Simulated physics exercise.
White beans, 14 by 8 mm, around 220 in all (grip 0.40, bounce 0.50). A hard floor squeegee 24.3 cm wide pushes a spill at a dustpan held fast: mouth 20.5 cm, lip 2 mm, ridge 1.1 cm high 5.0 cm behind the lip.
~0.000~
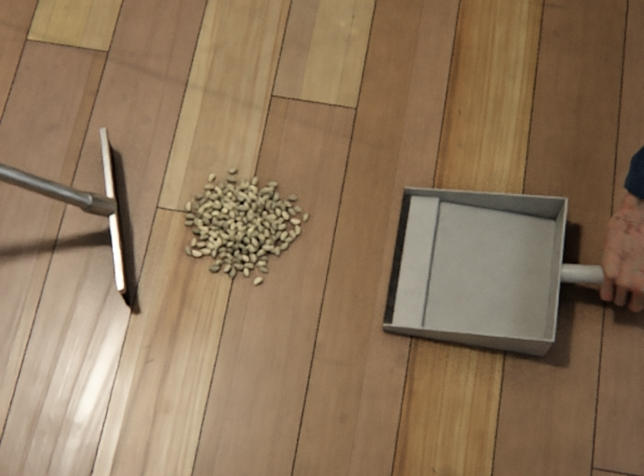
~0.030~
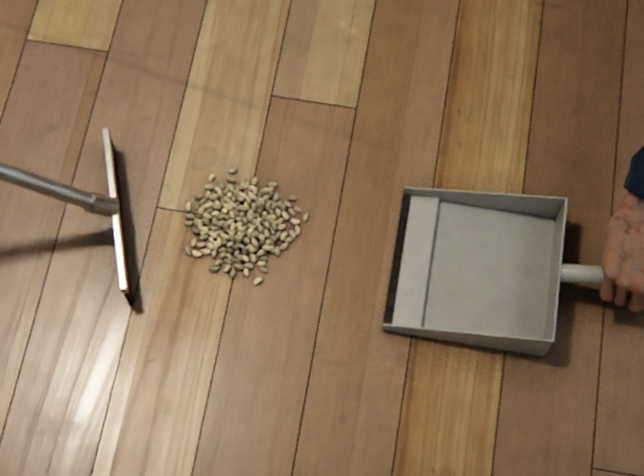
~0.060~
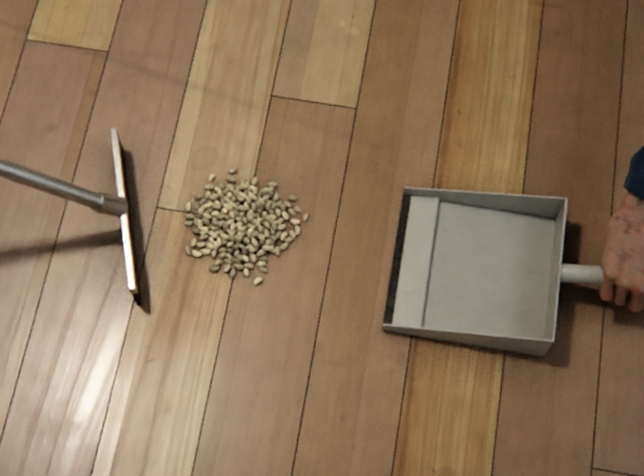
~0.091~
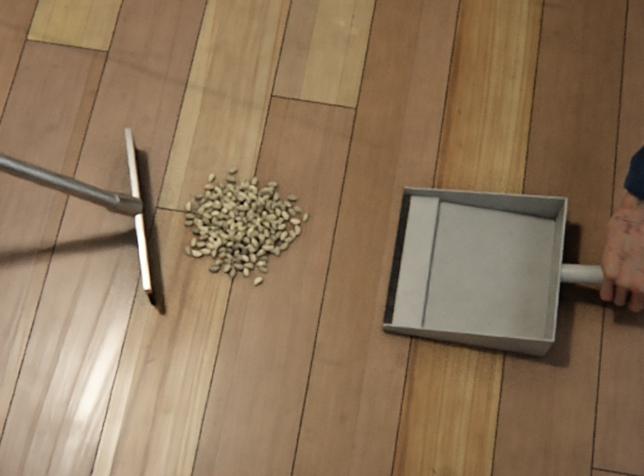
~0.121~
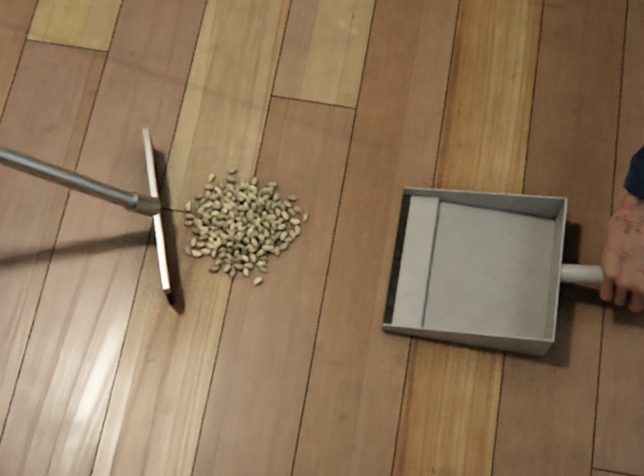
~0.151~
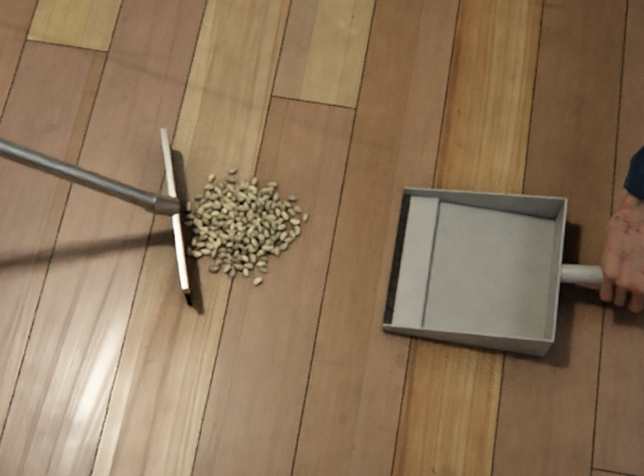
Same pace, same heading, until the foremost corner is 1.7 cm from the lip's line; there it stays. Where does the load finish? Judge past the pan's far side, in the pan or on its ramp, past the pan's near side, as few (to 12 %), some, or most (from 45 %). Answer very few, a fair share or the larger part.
Far side a fair share, pan a fair share, near side very few.
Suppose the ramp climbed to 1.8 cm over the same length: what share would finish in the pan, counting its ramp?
It would be near 15 per cent.
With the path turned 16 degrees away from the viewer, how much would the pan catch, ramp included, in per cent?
It would be near 15 per cent.
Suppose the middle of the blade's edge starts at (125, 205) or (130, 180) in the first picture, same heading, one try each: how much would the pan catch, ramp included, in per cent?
Some 25 and 25 per cent.
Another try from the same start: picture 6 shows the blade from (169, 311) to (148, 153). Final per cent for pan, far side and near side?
Pan 5, far 10, near 5.
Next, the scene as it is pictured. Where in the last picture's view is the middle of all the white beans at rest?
Near (395, 214).
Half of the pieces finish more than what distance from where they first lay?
Roughly 22 cm.
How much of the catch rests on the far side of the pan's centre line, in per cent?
Some 80 per cent.
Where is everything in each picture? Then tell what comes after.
The first picture shows blade from (122, 290) to (104, 134), moved 0.0 cm, 0 of the pieces shifted so far; middle of the pieces at (240, 224); pan at (486, 275).
The second picture shows blade from (125, 290) to (107, 134), moved 0.4 cm, 0 of the pieces shifted so far; middle of the pieces at (239, 224).
The third picture shows blade from (133, 290) to (115, 134), moved 1.5 cm, 0 of the pieces shifted so far; middle of the pieces at (239, 224).
The fourth picture shows blade from (148, 289) to (129, 134), moved 3.5 cm, 0 of the pieces shifted so far; middle of the pieces at (239, 224).
The fifth picture shows blade from (167, 289) to (147, 134), moved 6.0 cm, 0 of the pieces shifted so far; middle of the pieces at (239, 224).
The sixth picture shows blade from (186, 289) to (165, 134), moved 8.6 cm, 0 of the pieces shifted so far; middle of the pieces at (239, 225); pan at (485, 276). Its pace works out near 0.85 m/s, heading 10 degrees away from the viewer's side.
Then, at 0.31 s, middle of the blade 17 cm from the lip; 0 % over the lip, far side 10 %, near side 0 %.
After 0.41 s, middle of the blade 9 cm from the lip; 0 % over the lip, far side 25 %, near side 0 %.
After 0.65 s, middle of the blade 6 cm from the lip; 20 % over the lip, far side 30 %, near side 0 %.
At rest (2.4 s), far side 30 %, pan 20 %, near side 0 %, in front of the lip or behind the blade 45 %.
